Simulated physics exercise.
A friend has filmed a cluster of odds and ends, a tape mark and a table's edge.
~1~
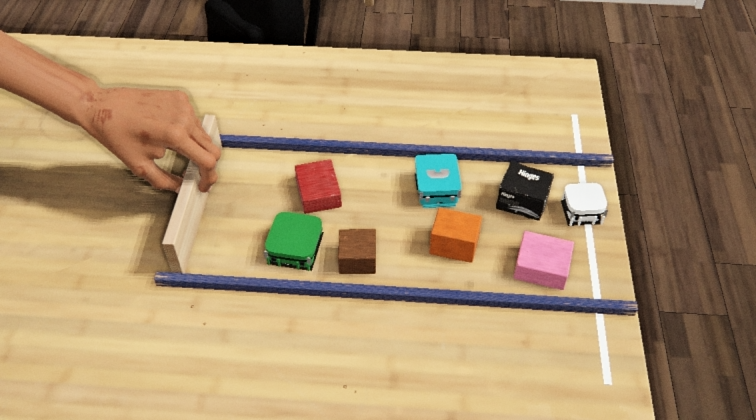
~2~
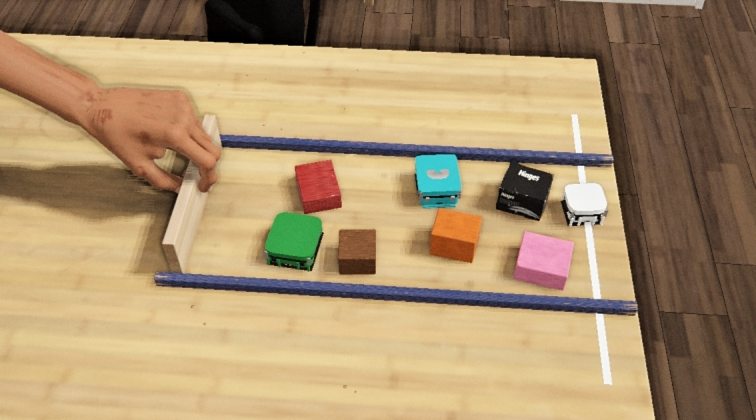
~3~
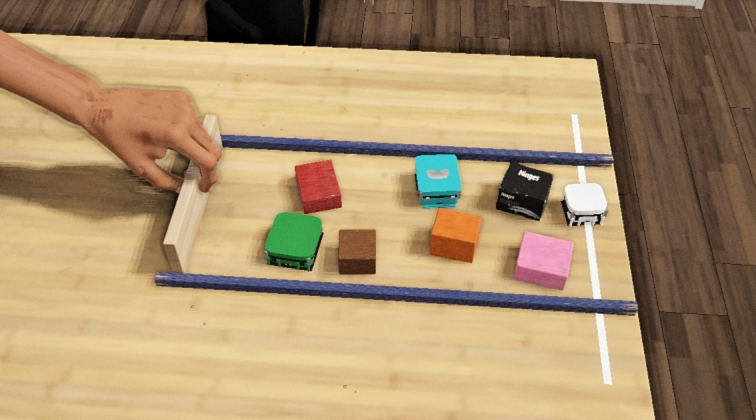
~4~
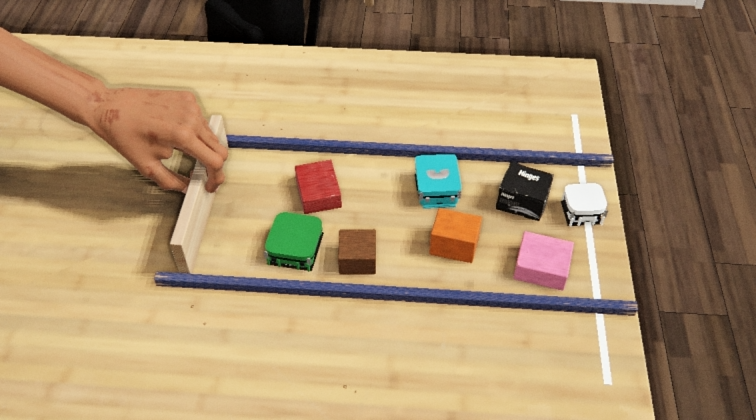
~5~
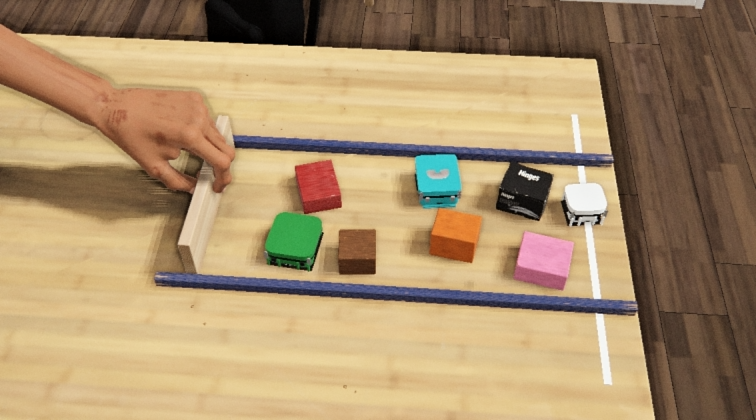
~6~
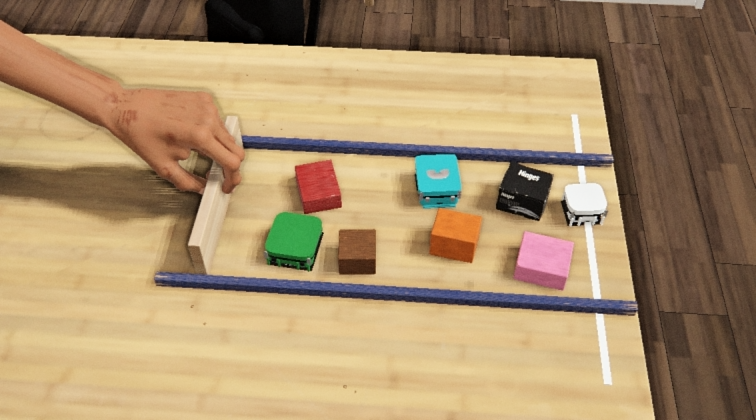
In this clip, a hand holds a wooden board upright at the left of two blue strips on a table, then slides it slightly right toward several colourful blocks and cases, which stay still near a white tape line.
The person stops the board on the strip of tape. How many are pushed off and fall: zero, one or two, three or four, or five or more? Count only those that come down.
Here the number that fall off is five or more.
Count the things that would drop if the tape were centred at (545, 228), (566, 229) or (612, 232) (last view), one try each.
It would be 3, 6 and 8.
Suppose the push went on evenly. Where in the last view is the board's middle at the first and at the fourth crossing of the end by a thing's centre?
At (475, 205) for the first, at (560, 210) for the fourth.
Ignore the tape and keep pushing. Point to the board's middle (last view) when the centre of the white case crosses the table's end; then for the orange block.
Its middle is around (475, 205) and around (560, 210).
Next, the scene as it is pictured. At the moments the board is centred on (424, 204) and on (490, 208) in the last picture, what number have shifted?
6 and 8.
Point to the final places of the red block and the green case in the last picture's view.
First (608, 206), then (620, 261).
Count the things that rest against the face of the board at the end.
That makes 2.
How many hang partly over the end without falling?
That would be 2.
Early on, none off yet; white case at rest near (584, 205); pink block at rest near (544, 260); black box at rest near (525, 192).
Finally, the number that fall off is five or more; lost, brown block, turquoise case, orange block, black box, pink block and white case.
